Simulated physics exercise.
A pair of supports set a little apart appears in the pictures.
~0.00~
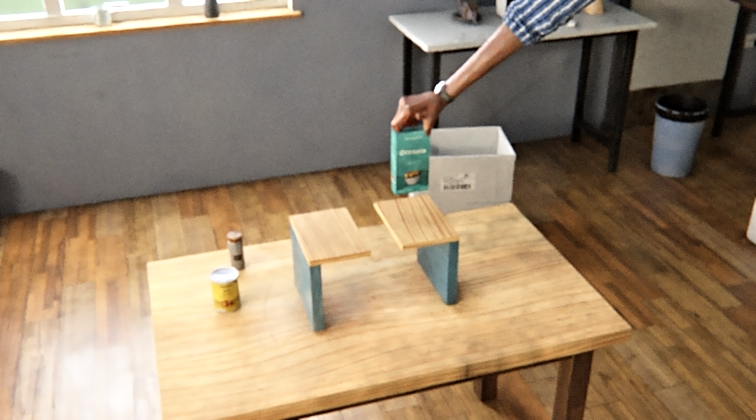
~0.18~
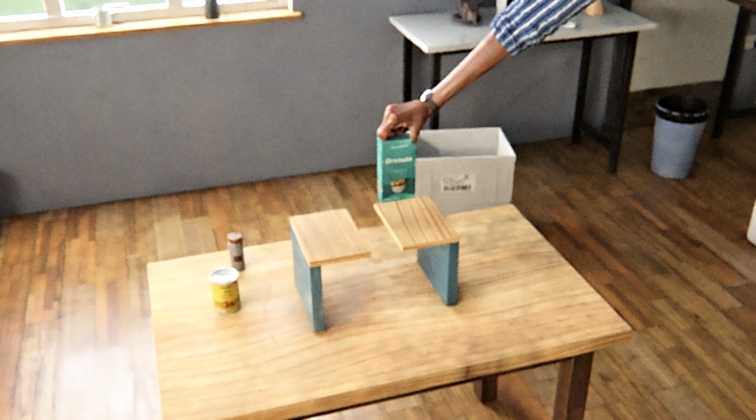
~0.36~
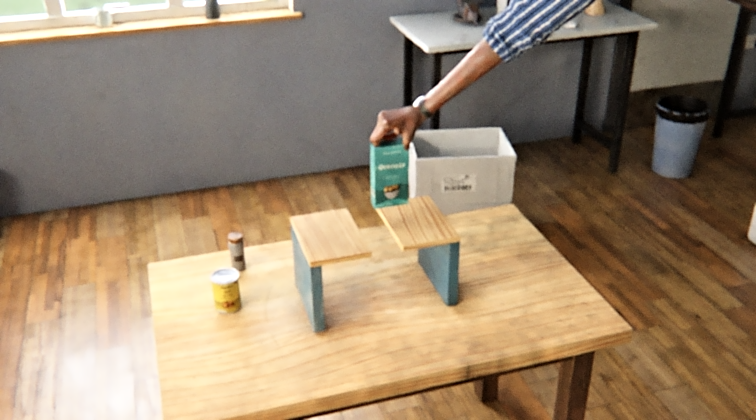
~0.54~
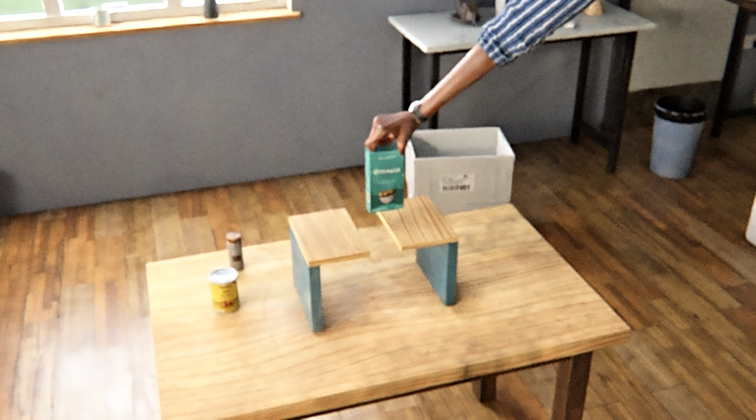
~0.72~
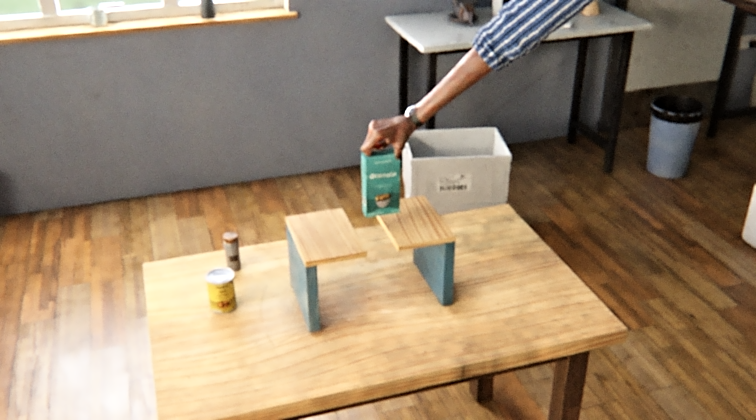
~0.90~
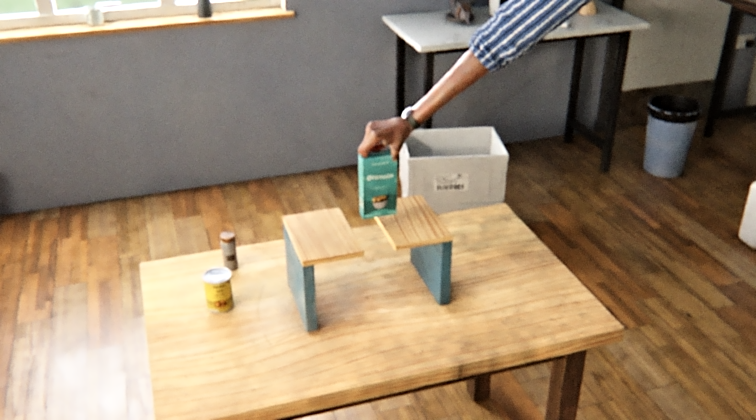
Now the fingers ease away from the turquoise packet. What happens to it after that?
It does not get down.
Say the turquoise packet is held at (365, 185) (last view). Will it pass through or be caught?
It gets held up.
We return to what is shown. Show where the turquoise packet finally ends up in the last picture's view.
It ends up near (343, 214).
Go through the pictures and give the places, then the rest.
Being brought over the gap; turquoise packet (410, 160); grey shaker (236, 251), in the first frame.
Being brought over the gap; turquoise packet (397, 168); grey shaker (236, 252), in the second frame.
Being brought over the gap; turquoise packet (390, 174); grey shaker (237, 252), in the third frame.
Being brought over the gap; turquoise packet (385, 179); grey shaker (235, 252), in the fourth frame.
Being brought over the gap; turquoise packet (381, 183); grey shaker (232, 252), in the fifth frame.
Held still over the gap; turquoise packet (378, 184); grey shaker (229, 252), in the sixth frame.
After 1.20 s, turquoise packet tipped 7° from how it was near (374, 196).
After 1.40 s, turquoise packet tipped 64° from how it was near (354, 211).
At rest (1.9 s), tipped over on the stand or table, turquoise packet; the other 2 in place. Seen from the same camera at the end, turquoise packet near (343, 213). The packet stays on top.
